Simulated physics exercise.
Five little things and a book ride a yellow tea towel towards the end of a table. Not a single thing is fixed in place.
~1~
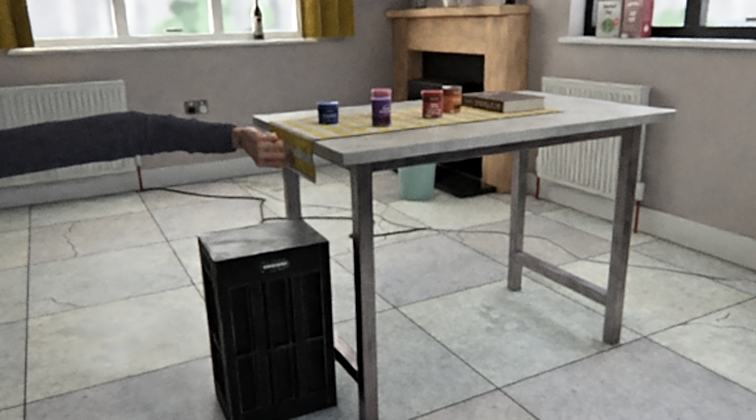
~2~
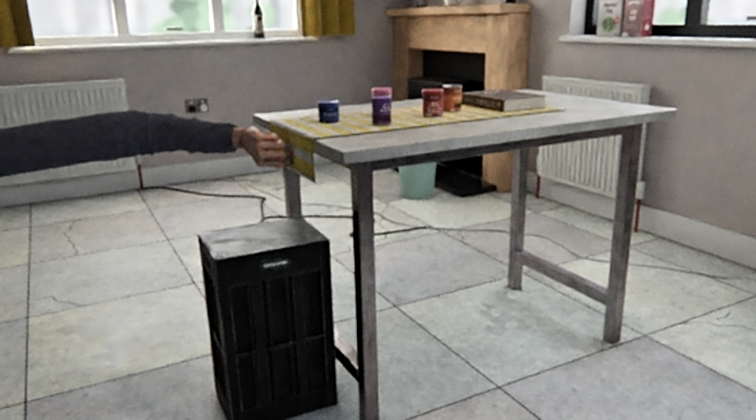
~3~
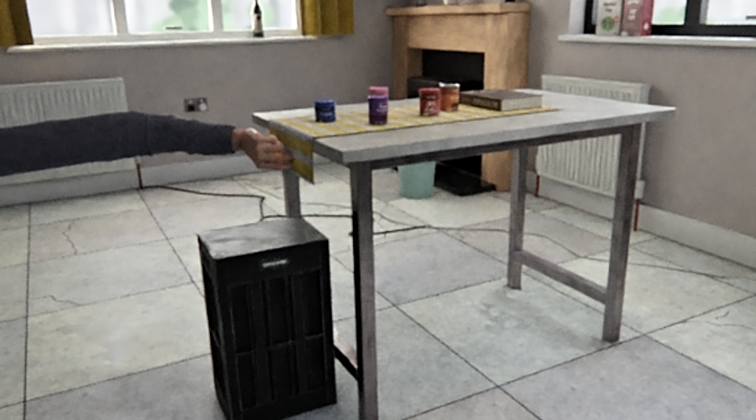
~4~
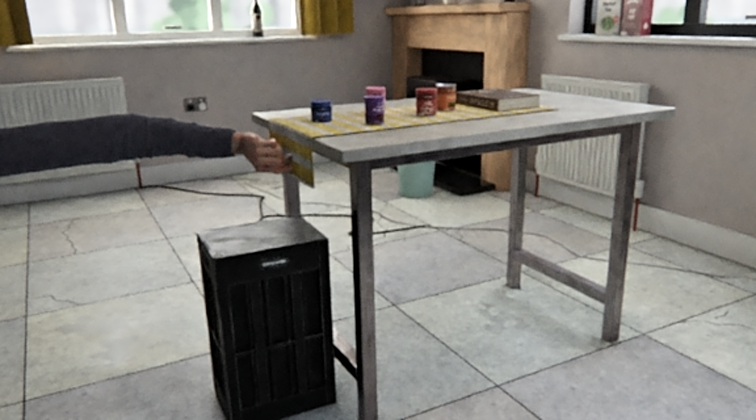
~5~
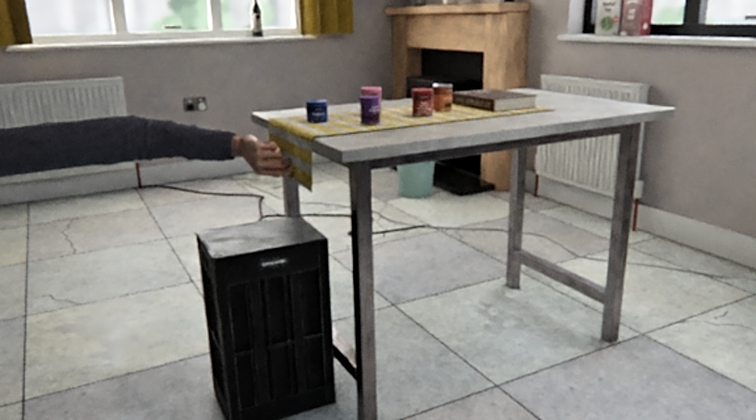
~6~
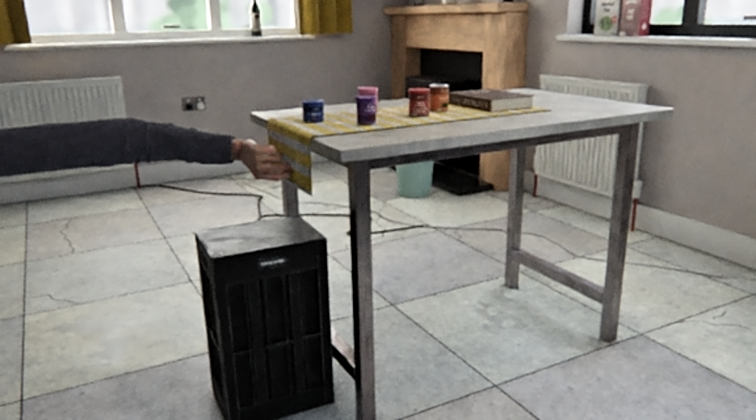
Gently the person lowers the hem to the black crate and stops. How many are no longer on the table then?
Only one fails to stay up.
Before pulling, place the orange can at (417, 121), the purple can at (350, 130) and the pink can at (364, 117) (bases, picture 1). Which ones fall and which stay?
The orange can will stay where it is, the purple can will end up off, the pink can will stay where it is.
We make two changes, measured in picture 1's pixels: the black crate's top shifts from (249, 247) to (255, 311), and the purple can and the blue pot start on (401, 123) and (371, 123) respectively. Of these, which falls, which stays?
The purple can is lost; the blue pot is lost.
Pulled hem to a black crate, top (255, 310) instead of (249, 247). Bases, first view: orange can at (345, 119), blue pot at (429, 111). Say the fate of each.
Orange can is gone, blue pot stays.
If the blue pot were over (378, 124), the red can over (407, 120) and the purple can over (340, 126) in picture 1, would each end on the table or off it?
Watch the blue pot hang on, the red can hang on and the purple can go down.
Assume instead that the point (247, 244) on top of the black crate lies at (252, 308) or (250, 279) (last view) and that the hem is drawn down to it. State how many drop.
It comes to 3 and 2 over the edge.
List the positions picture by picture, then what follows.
The first picture shows hem (316, 183); blue pot (328, 103); purple can (381, 98); pink can (382, 90); red can (432, 91); orange can (452, 87); top of the crate (249, 247).
The second picture shows hem (316, 183); blue pot (328, 102).
The third picture shows hem (315, 185); purple can (378, 97).
The fourth picture shows hem (315, 189); pink can (375, 88); top of the crate (248, 245).
The fifth picture shows hem (312, 193); red can (422, 89).
The sixth picture shows hem (313, 196); blue pot (313, 101); purple can (366, 97); pink can (368, 88); red can (419, 89); orange can (439, 85).
A little later, hem near (290, 211); all still up.
Next, hem on the crate; blue pot gone.
When it is over, hem on the crate; blue pot gone. It carries off one.
